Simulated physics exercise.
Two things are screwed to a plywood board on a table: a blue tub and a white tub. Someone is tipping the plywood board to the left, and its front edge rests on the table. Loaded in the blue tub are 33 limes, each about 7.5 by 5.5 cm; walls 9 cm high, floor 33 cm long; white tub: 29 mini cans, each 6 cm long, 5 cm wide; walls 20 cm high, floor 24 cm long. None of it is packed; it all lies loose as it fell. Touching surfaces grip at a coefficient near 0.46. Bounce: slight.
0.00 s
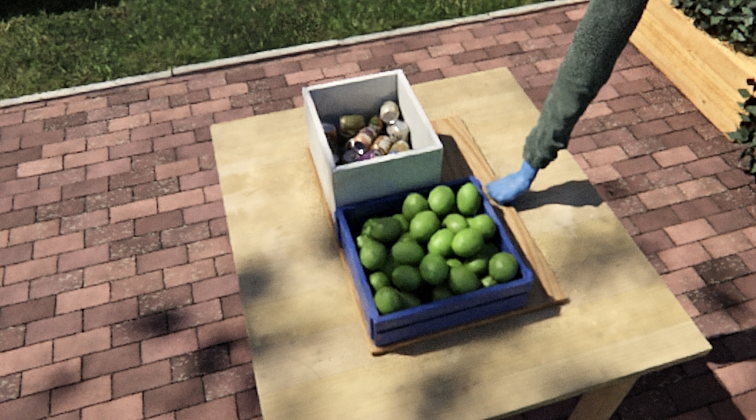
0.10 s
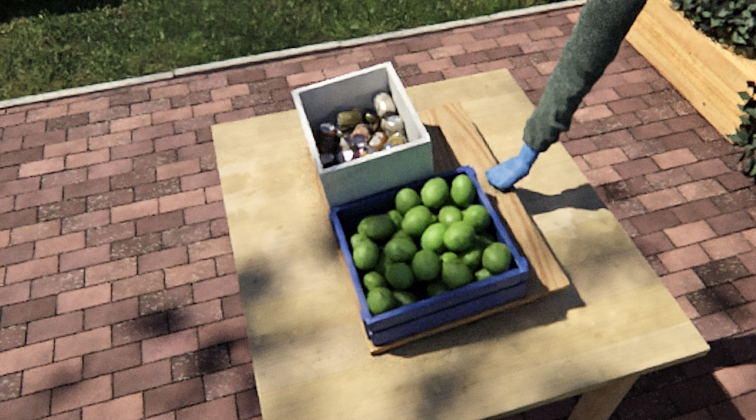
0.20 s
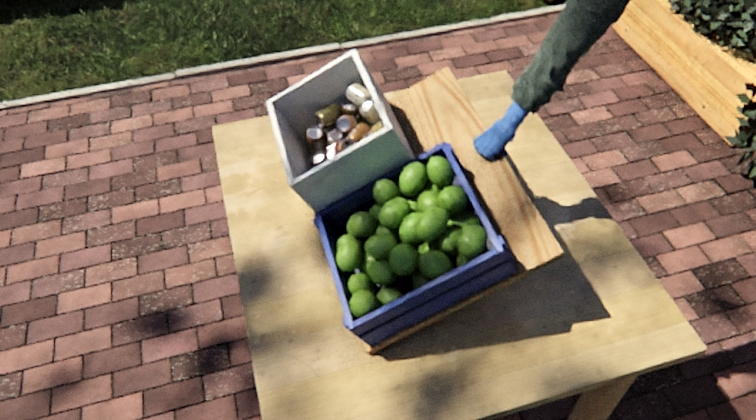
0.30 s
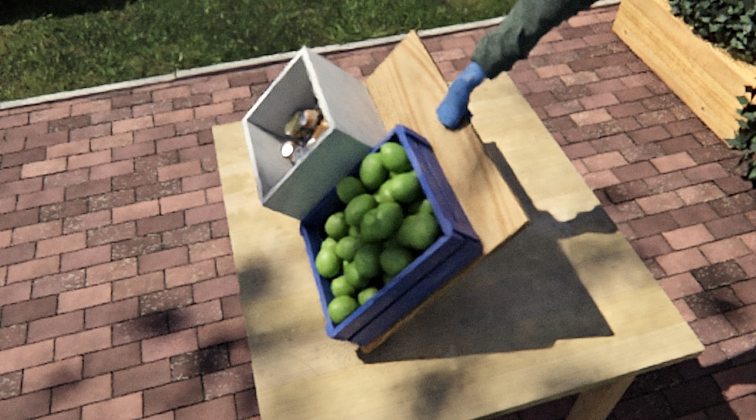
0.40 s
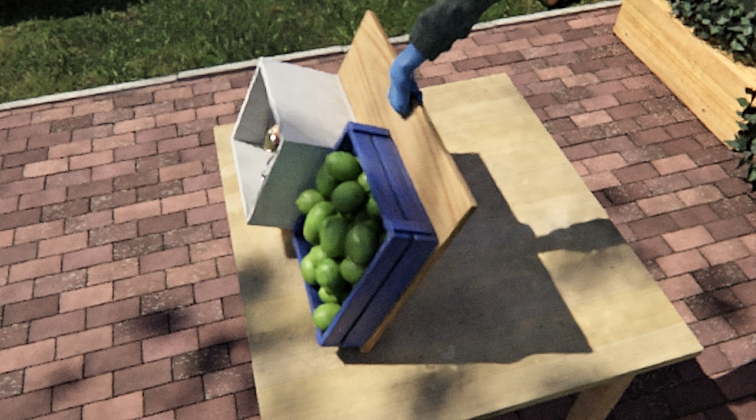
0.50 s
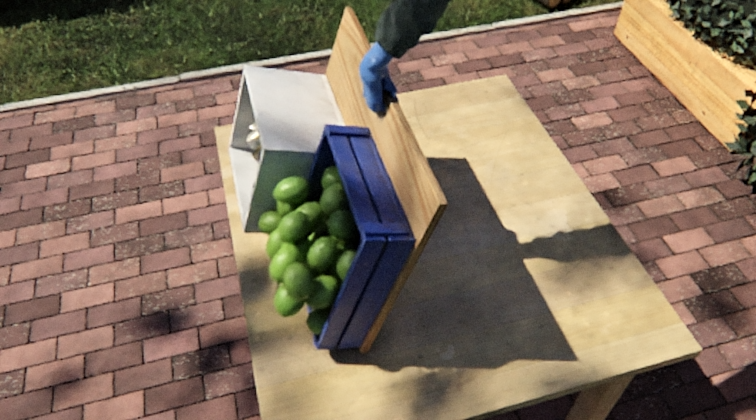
To begin with, a blue tub of limes and a white tub of small cans sit on a plywood board lying flat on a table, a gloved hand at its right edge. The hand raises that side, tilting the board and both tubs steeply leftward, and limes tumble over the blue tub's left side.
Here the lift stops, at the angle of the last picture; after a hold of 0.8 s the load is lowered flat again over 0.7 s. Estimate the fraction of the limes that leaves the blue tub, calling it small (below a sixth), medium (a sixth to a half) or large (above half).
The fraction is large.
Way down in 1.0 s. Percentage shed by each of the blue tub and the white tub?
Blue tub 70, white tub 10 per cent.
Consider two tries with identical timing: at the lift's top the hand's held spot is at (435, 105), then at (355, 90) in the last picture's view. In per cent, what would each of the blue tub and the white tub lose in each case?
First try, then second: The blue tub sheds 40 then 80 per cent, and the white tub sheds 0 then 20 per cent.
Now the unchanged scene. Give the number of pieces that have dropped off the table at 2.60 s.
It comes to near 20.
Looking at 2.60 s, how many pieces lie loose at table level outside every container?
About 8.
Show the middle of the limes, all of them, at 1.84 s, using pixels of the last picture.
At about (254, 322).
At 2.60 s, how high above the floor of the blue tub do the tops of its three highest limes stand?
About 8 cm.
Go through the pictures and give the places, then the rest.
In the first picture (each is followed by its nearest rim corner in this view), blue tub, (381, 319); white tub, (337, 169); 0° from level; none out.
Blue tub, (373, 320); white tub, (324, 171); 7° from level, in the second picture.
Blue tub, (354, 324); white tub, (294, 181); 25° from level, in the third picture.
Blue tub, (334, 333); white tub, (264, 200); 46° from level, in the fourth picture.
Blue tub, (322, 341); white tub, (248, 219); 64° from level, in the fifth picture.
Blue tub, (318, 344); white tub, (244, 227); 71° from level; 11 out, in the sixth picture.
After 0.84 s, tilt 71°; blue tub 13 in, 20 out and white tub 27 in, 2 out.
After 1.26 s, tilt 71°; blue tub 10 in, 23 out and white tub 26 in, 3 out.
After 1.84 s, tilt 9°; blue tub 10 in, 23 out and white tub 25 in, 4 out.
Final count (at 2.60 s), blue tub 10 in, 23 out and white tub 25 in, 4 out. Asked share, 23 of 33, 70 per cent.
